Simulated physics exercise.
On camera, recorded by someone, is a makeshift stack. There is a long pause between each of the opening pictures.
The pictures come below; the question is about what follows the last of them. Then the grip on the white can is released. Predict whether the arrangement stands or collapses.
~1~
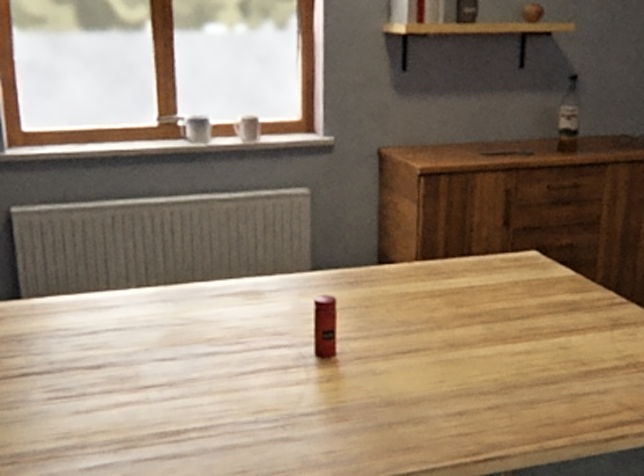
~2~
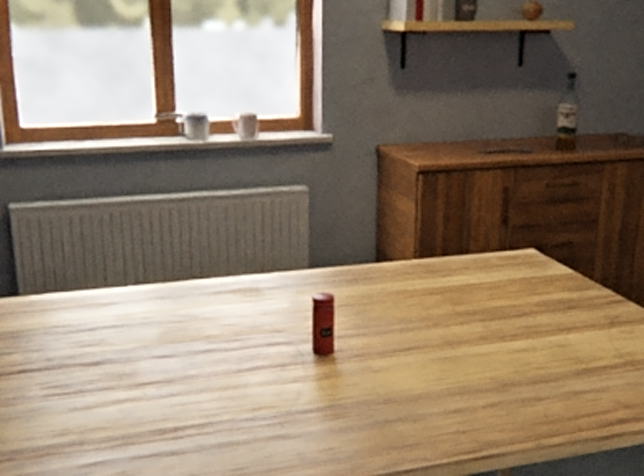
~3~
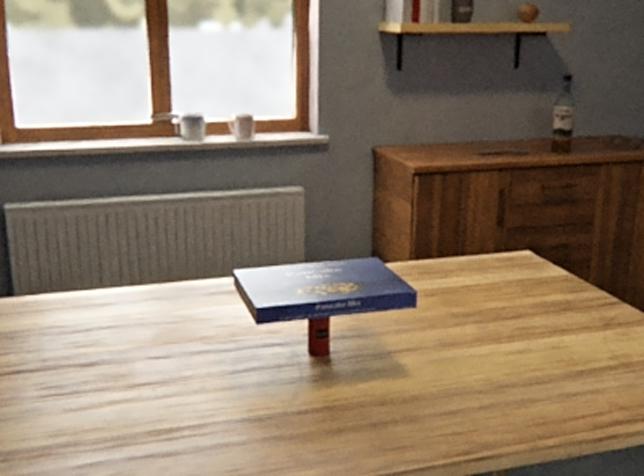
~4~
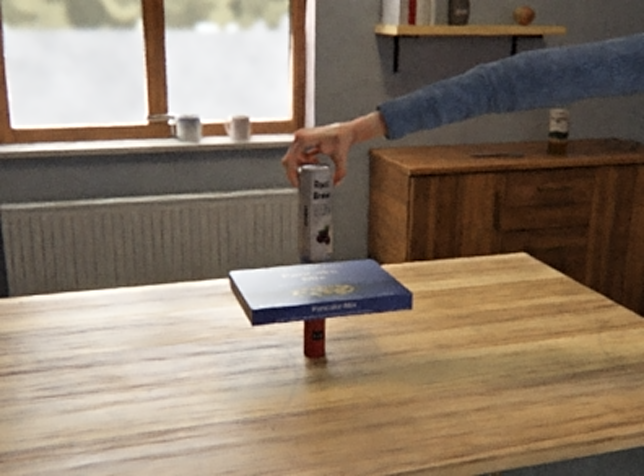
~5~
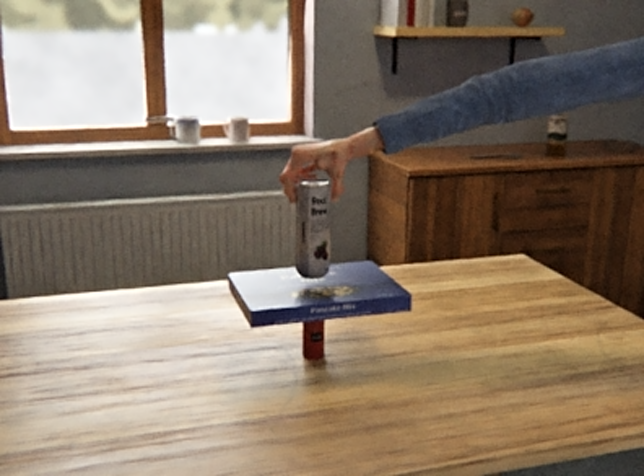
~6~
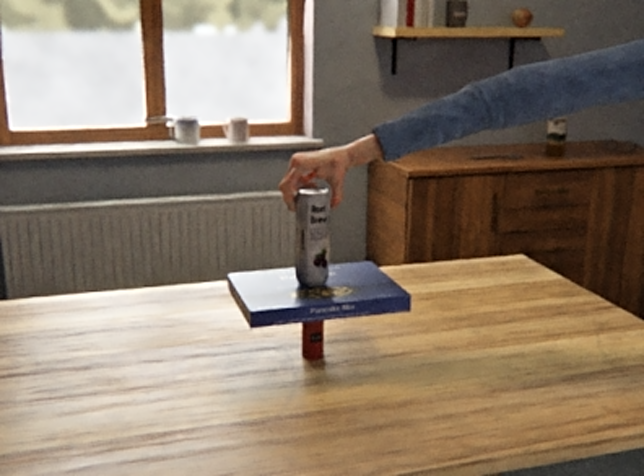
My guess is that nothing will drop.
Then, 0.30 s later than the last frame, all is still.
Then, 0.70 s later than the last frame, white can resting near (312, 238).
When it is over, all 3 as before. End places, in pixels of the last picture, white can near (312, 238). The stack holds.
